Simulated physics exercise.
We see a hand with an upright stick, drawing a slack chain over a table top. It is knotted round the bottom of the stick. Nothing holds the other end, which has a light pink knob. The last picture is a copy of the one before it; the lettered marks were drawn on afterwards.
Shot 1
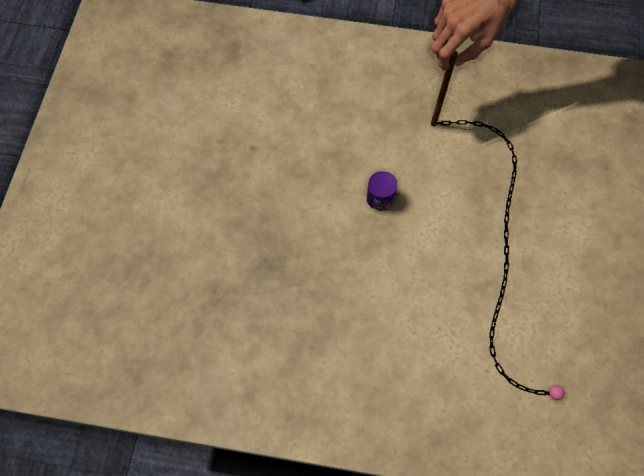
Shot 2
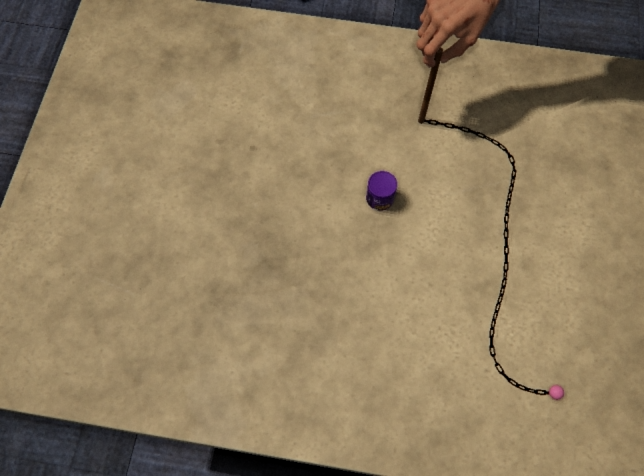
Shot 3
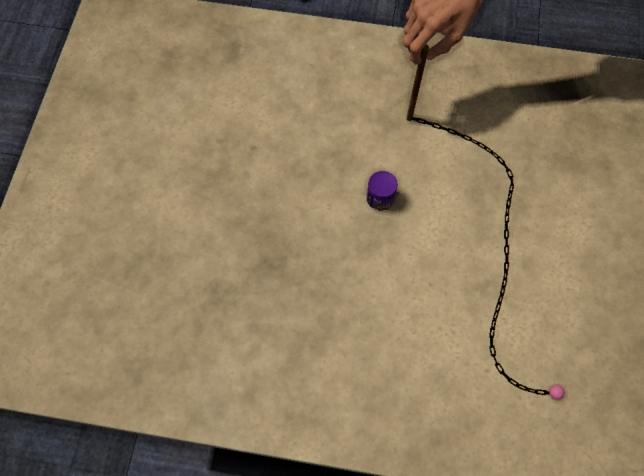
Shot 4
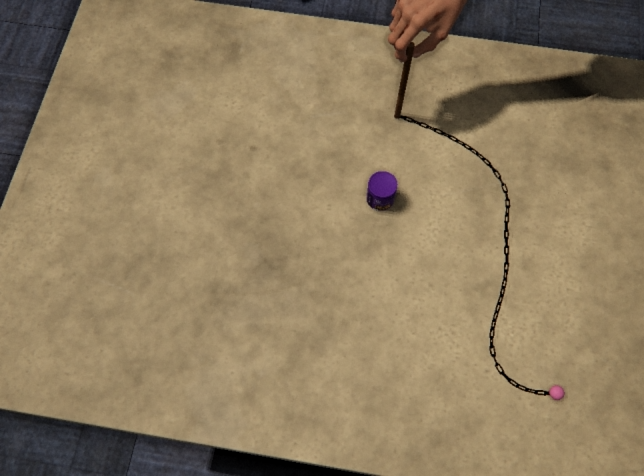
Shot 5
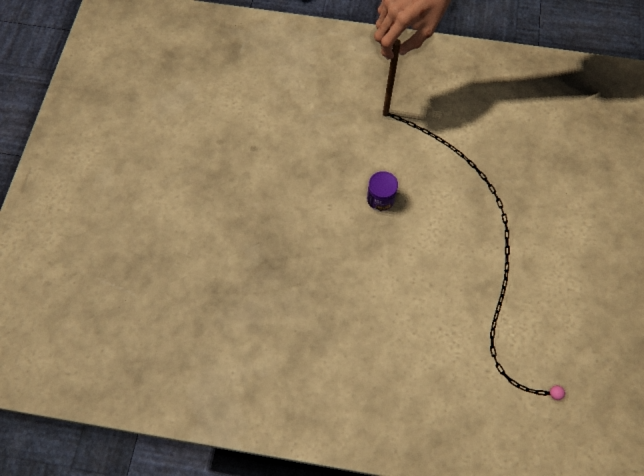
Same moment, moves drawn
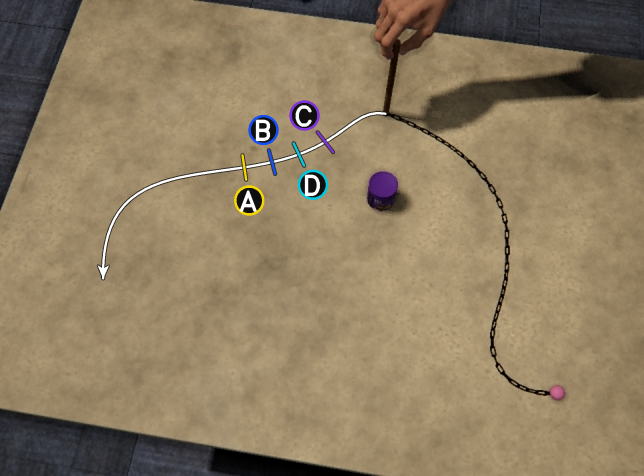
On a table top, a hand moves an upright stick left, drawing a slack black chain's near end past a purple jar.
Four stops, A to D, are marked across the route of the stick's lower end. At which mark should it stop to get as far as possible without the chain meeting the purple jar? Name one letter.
D is the last safe stop.
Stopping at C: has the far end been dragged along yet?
No.
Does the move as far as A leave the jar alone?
No.
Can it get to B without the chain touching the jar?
No.
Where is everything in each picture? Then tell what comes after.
Free end (557, 393); purple jar (381, 192), in the first frame.
Free end (557, 392); purple jar (381, 191), in the second frame.
Free end (557, 392); purple jar (382, 191), in the third frame.
Free end (557, 393); purple jar (382, 192), in the fourth frame.
Free end (558, 393); purple jar (382, 192), in the fifth frame.
On the marked copy, A at (244, 167); B at (272, 162); C at (325, 142); D at (299, 154); the route from (386, 114) via (223, 170) to (103, 278).
With D. Early on, foot of the stick (353, 123), middle of the chain (493, 236), free end (557, 393).
Further on, foot of the stick (325, 142), middle of the chain (483, 235), free end (557, 393).
At the end, foot of the stick (299, 155), middle of the chain (468, 235), free end (557, 393); nothing has been touched.
As for the rest, A brings the chain against the jar; B brings the chain against the jar; C is safe but short.
